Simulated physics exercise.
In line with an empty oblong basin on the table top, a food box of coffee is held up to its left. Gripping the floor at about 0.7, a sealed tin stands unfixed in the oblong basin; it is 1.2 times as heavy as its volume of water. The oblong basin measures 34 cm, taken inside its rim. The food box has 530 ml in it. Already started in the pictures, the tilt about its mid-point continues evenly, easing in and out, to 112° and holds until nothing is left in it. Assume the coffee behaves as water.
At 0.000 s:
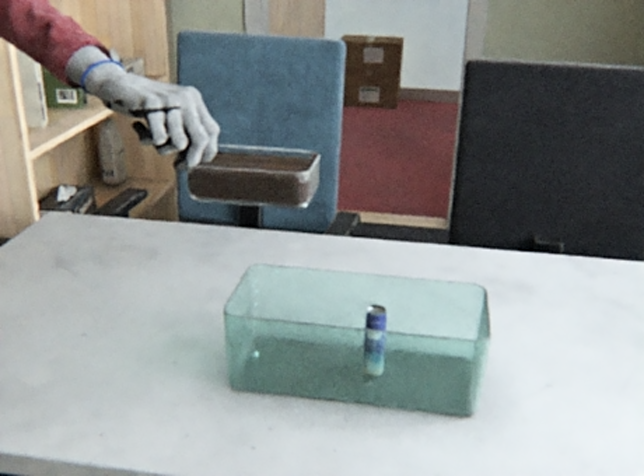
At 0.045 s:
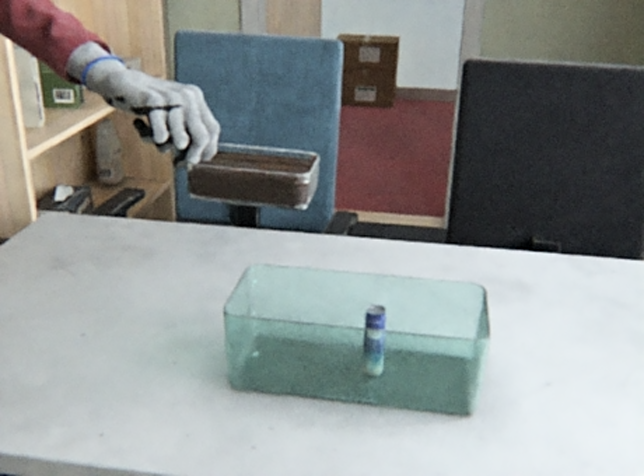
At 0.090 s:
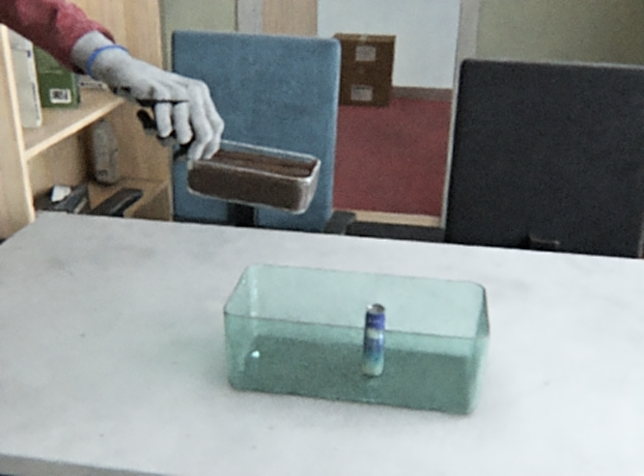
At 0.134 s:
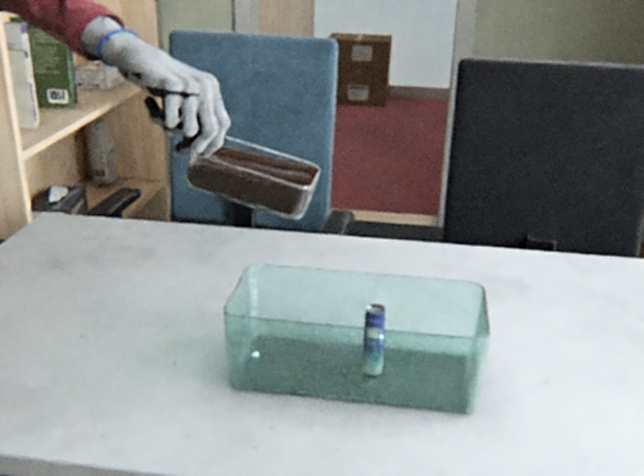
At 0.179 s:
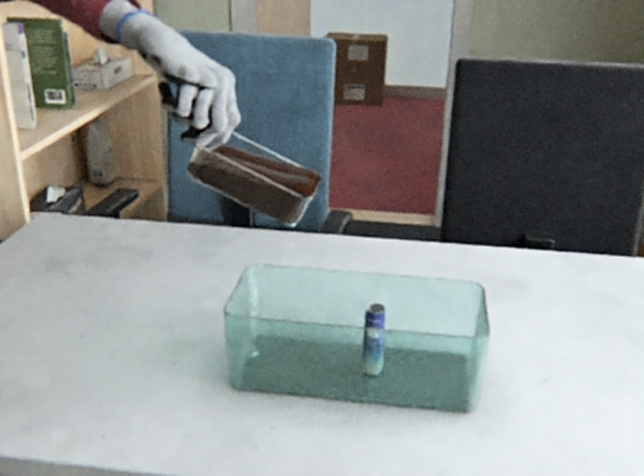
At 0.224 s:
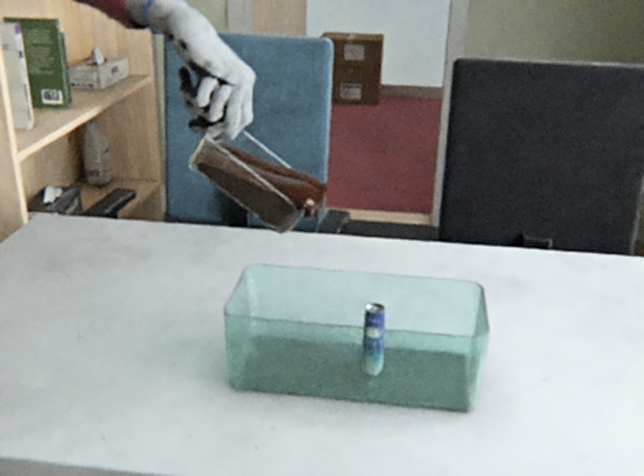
Above a white table, a gloved hand steadily tilts a box of brown coffee down rightward.
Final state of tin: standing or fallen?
Fallen.
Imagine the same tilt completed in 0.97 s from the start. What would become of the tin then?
With that tilt, the tin stays on its base.
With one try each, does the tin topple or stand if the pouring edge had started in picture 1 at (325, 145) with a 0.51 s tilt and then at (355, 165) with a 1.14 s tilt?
Run one: It tumbles. Run two: It does not tip.
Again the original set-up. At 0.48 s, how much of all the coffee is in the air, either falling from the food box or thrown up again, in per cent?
Near 34 per cent of it all.
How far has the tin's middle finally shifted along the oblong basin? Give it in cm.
Around 8.0 cm.
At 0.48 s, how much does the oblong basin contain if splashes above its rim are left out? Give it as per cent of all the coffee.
Around 60 percent.
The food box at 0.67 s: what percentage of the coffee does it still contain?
I reckon near 1 per cent still sits there.
Then, 0.48 s in, the tilt is 104° and 6 per cent is still to pour; the tin stands where it began.
Then, 0.67 s in, the tilt is 112° and 1 per cent is still to pour; the tin leans 20°.
Then, 0.87 s in, the tilt is 112° and 0 per cent is still to pour; the tin lies on its side.
Then, 1.08 s in, the tilt is 112° and 0 per cent is still to pour; the tin lies on its side.
Finally, the tin lies on its side.
